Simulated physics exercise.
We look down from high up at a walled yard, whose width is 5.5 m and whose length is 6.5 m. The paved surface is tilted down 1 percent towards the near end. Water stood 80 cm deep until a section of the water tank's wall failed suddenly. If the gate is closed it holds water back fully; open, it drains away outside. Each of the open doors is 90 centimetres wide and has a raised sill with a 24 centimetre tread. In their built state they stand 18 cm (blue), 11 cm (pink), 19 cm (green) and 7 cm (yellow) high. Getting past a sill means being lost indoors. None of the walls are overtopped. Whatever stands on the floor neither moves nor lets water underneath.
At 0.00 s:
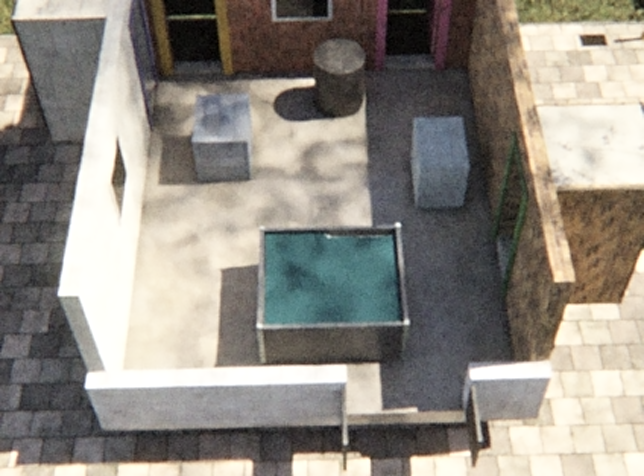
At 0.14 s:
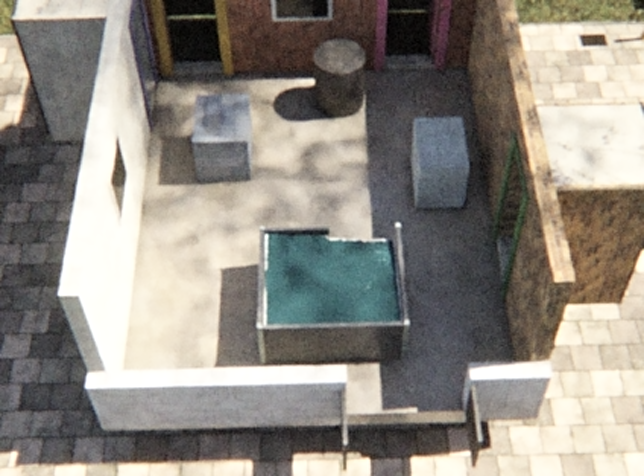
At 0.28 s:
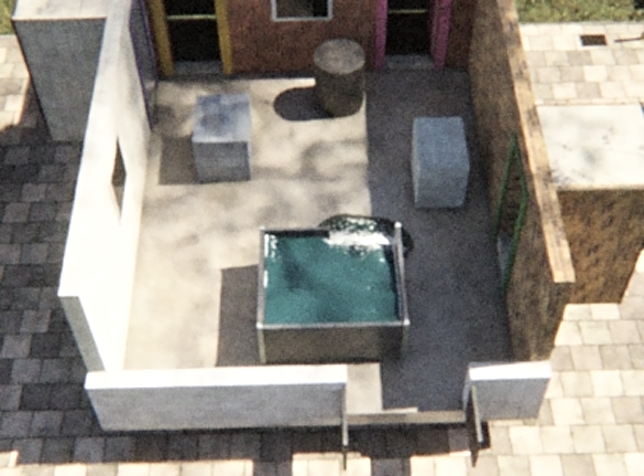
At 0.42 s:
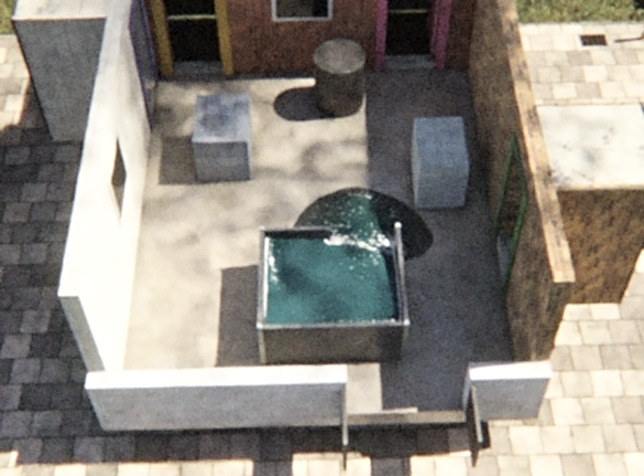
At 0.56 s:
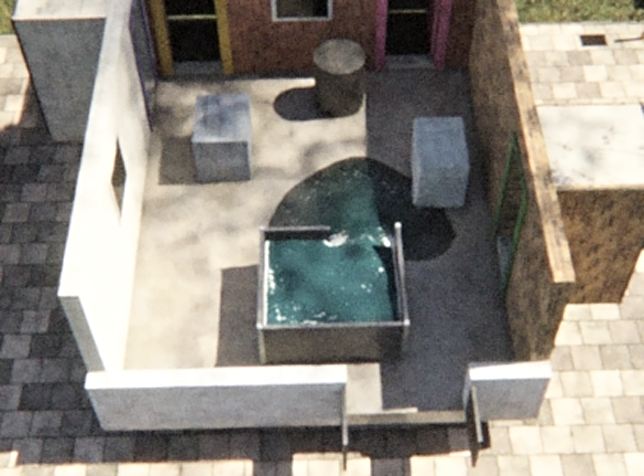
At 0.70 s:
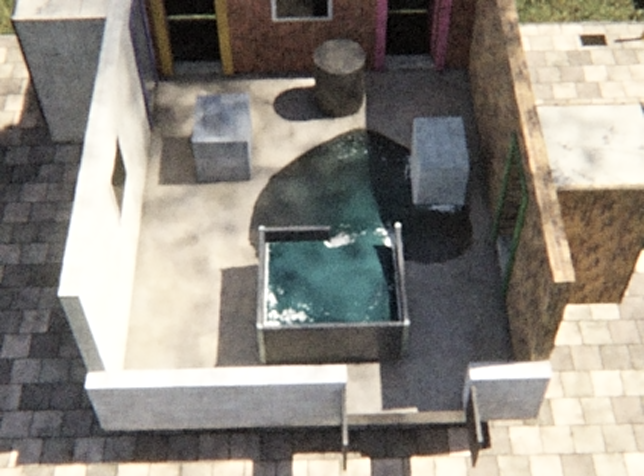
Teal water in a square, open-topped tank lies still, then drops along the far rim and pours out through a gap there, spreading in a widening dark pool across the paving towards a pale grey block on the right. The walled yard is seen from high above, the camera fixed. Another grey block and a round drum stand farther back, near yellow-framed and pink-framed doorways.
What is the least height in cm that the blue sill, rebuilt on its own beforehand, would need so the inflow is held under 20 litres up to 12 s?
Around 13 cm would be enough.
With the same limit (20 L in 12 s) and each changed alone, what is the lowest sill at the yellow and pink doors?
About 9.5 cm at yellow and about 27 cm at pink.
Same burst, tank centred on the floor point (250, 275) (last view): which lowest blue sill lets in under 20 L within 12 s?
Then it needs to be around 15 cm high.
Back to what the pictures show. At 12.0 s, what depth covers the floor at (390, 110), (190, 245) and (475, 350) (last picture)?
In that order: 4, 4 and 7 cm.
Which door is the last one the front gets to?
It's the blue door.
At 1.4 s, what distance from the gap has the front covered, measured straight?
Reach: Approx. 4.4 m.
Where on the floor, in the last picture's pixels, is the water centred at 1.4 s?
I'd put it close to (348, 253).
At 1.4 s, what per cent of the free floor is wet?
Approximately 35 %.
After 1.4 s water covers 35 % of the floor, deepest (40 cm) near (362, 259); it has not reached the blue door.
After 3.0 s water covers 60 % of the floor, deepest (36 cm) near (463, 68); 13 cm at the blue door, 0 litres in over its 18 cm sill.
After 12.0 s water covers 95 % of the floor, deepest (12 cm) near (120, 403); 6 cm at the blue door, 2 litres in over its 18 cm sill.
At the blue door as built, the water arrived by 2.7 s and peaked near 17 cm at 3.8 s.
Run again over the same 12 s with other heights there, 38 litres in over 11 cm, 9 litres over 15 cm. The limit of 20 litres is kept from about 13 cm up.
